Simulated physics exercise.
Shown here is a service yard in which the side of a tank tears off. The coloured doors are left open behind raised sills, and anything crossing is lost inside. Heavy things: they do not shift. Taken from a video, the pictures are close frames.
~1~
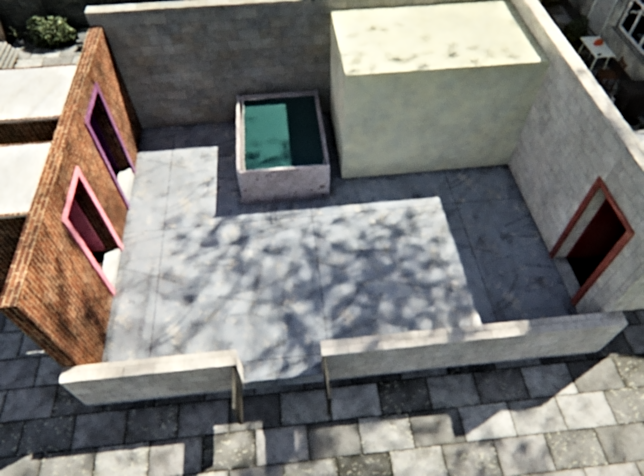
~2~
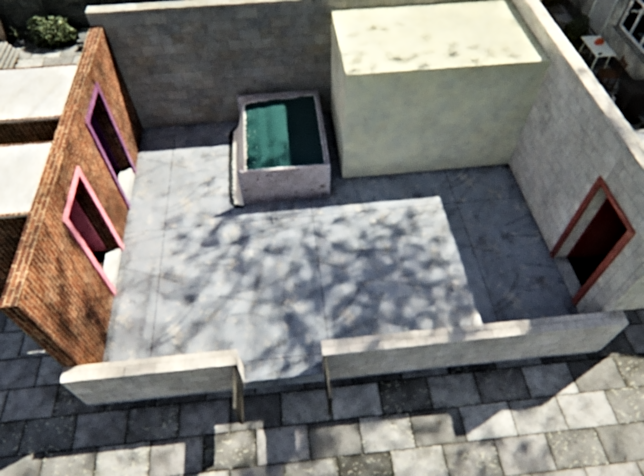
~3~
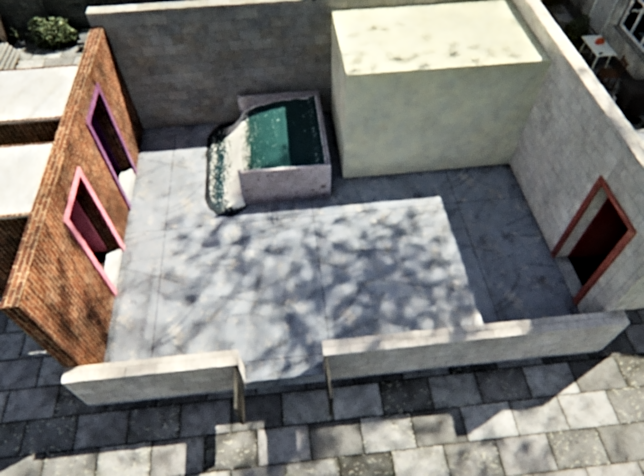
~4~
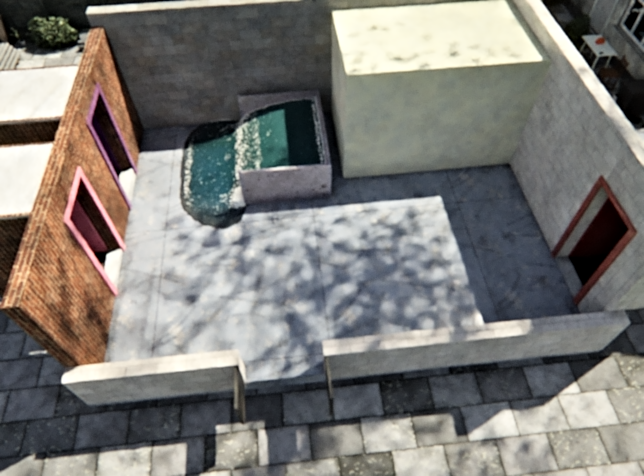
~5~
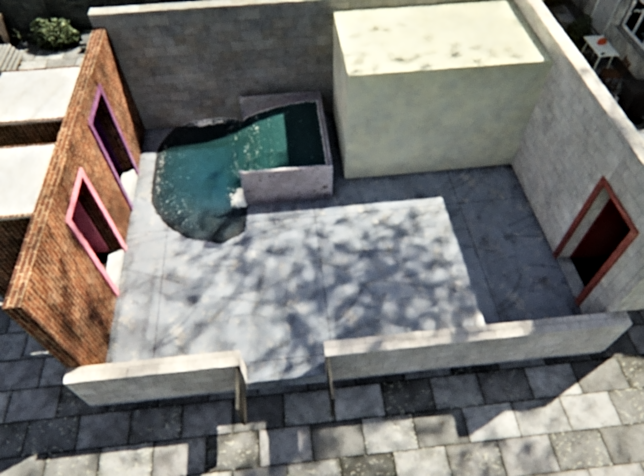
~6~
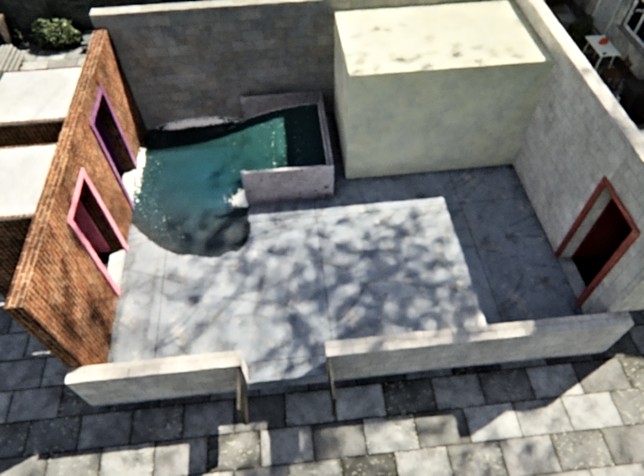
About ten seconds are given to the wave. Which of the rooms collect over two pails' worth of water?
The purple door counts as over; the red door counts as over; the pink door counts as over.
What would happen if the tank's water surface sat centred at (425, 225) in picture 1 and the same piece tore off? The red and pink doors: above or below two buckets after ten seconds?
The red one gets little enough; the pink one gets too much.
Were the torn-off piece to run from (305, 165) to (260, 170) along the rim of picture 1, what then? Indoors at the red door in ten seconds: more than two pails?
Note: Red door admits more.
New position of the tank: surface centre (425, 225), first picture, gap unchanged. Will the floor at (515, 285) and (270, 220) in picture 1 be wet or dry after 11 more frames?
I'd say still dry for the first and swamped for the second.
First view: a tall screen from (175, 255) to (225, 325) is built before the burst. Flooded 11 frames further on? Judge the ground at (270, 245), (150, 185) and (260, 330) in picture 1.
Listed order: Spared, swamped, spared.
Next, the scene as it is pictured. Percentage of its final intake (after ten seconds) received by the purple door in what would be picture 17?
I make it 80 per cent.
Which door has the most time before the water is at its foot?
Going by the pictures, I'd say the red-painted one.
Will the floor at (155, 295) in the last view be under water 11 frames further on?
Lab note - point status: Swamped.
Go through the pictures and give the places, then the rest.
In the first frame, still water in the tank at (280, 131).
In the second frame, water pours out at (244, 152) and has run to (242, 206).
In the third frame, the front is at (225, 212), out from the gap at (245, 155).
In the fourth frame, water pours out at (245, 156) and has run to (205, 221).
In the fifth frame, water pours out at (247, 157) and has run to (191, 234).
In the sixth frame, water pours out at (248, 158) and has run to (132, 217).
A moment on, water covers 25 % of the floor; the purple door far over two buckets in, the red door not reached, the pink door wet at the sill, nothing in.
Next, water covers 30 % of the floor; the purple door far over two buckets in, the red door not reached, the pink door under two buckets in.
Then, water covers 45 % of the floor; the purple door far over two buckets in, the red door not reached, the pink door over two buckets in.
Later, water covers 75 % of the floor; the purple door far over two buckets in, the red door not reached, the pink door over two buckets in.
In the end, water covers 95 % of the floor; the purple door far over two buckets in, the red door over two buckets in, the pink door over two buckets in.
